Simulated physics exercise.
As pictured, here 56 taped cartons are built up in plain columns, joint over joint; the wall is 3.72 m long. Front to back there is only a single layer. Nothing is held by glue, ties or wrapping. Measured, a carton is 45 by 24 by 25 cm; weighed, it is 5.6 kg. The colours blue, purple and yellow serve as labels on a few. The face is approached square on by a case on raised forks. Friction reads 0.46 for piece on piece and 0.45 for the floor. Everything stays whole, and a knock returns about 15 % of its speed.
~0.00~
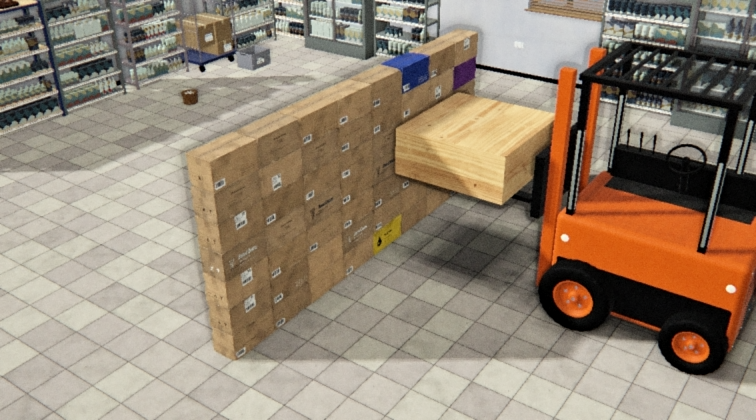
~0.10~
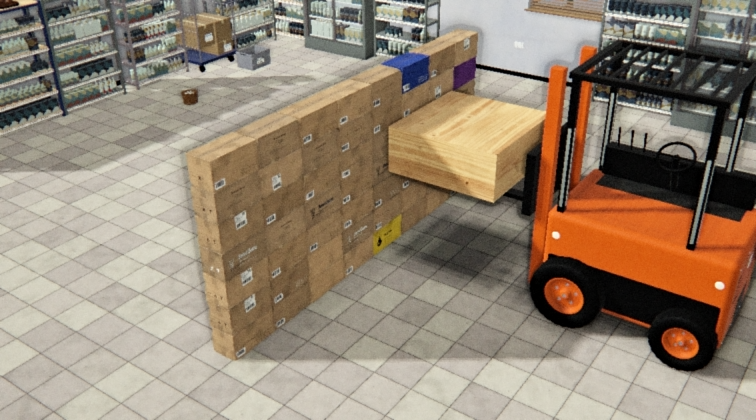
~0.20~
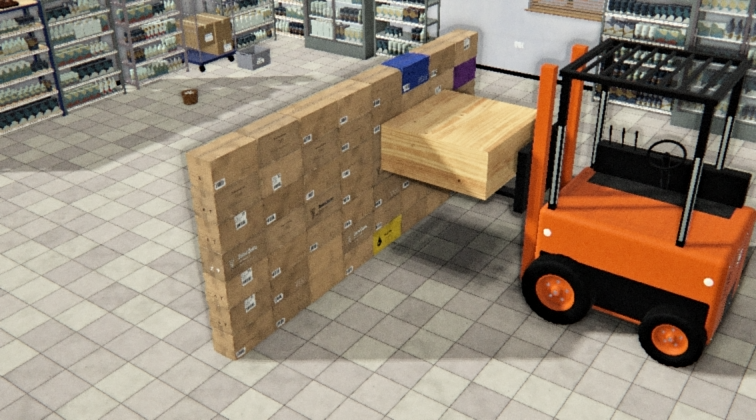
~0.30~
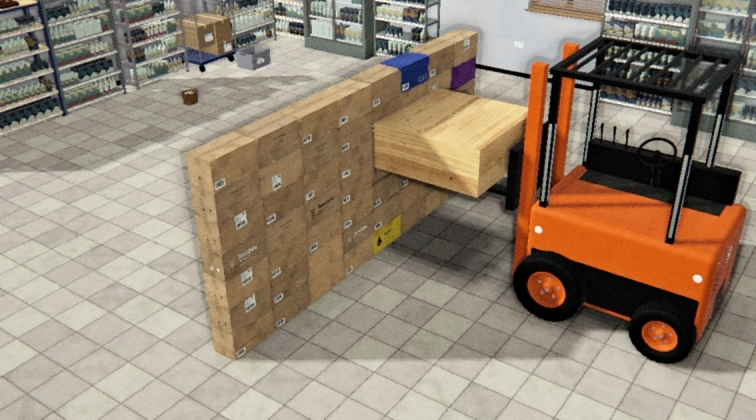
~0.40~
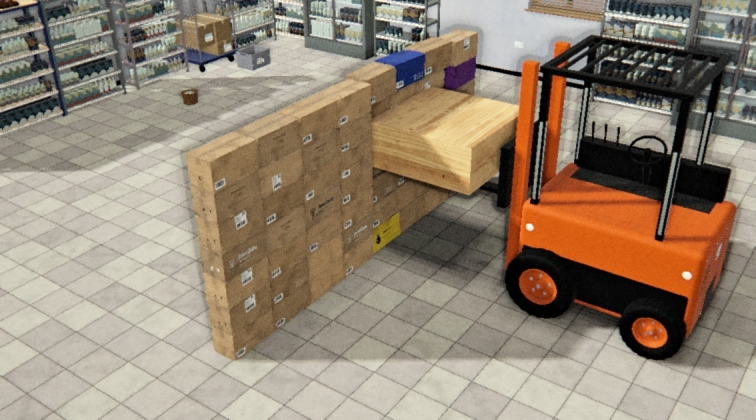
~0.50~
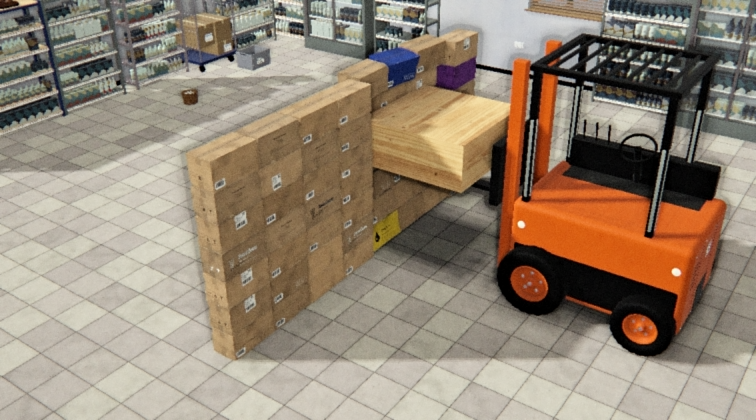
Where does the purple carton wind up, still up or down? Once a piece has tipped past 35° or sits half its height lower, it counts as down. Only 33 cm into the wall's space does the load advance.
Once all is still, the purple carton is still up.
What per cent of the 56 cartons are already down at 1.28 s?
40 percent by then.
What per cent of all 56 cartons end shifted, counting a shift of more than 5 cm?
40 in a hundred end up shifted.
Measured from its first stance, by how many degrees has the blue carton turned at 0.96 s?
Around 140° from its start.
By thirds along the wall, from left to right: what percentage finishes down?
I'd put it at 0 % left, 50 % middle and 70 % right.
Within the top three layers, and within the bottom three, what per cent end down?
40 % and 40 %.
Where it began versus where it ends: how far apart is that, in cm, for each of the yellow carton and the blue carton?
Net shift, middle to middle: Yellow 30 cm, blue 160 cm.
After 0.70 s, 1 of the 56 cartons down; purple carton unmoved; blue carton leaning 63°, 13 cm lower.
After 0.96 s, 21 of the 56 cartons down; purple carton unmoved; blue carton upside down.
At rest (2.0 s), 21 of the 56 cartons down; purple carton unmoved; blue carton upside down; yellow carton on its side. As the last picture would show them, middles, purple carton near (455, 71), blue carton near (327, 173).
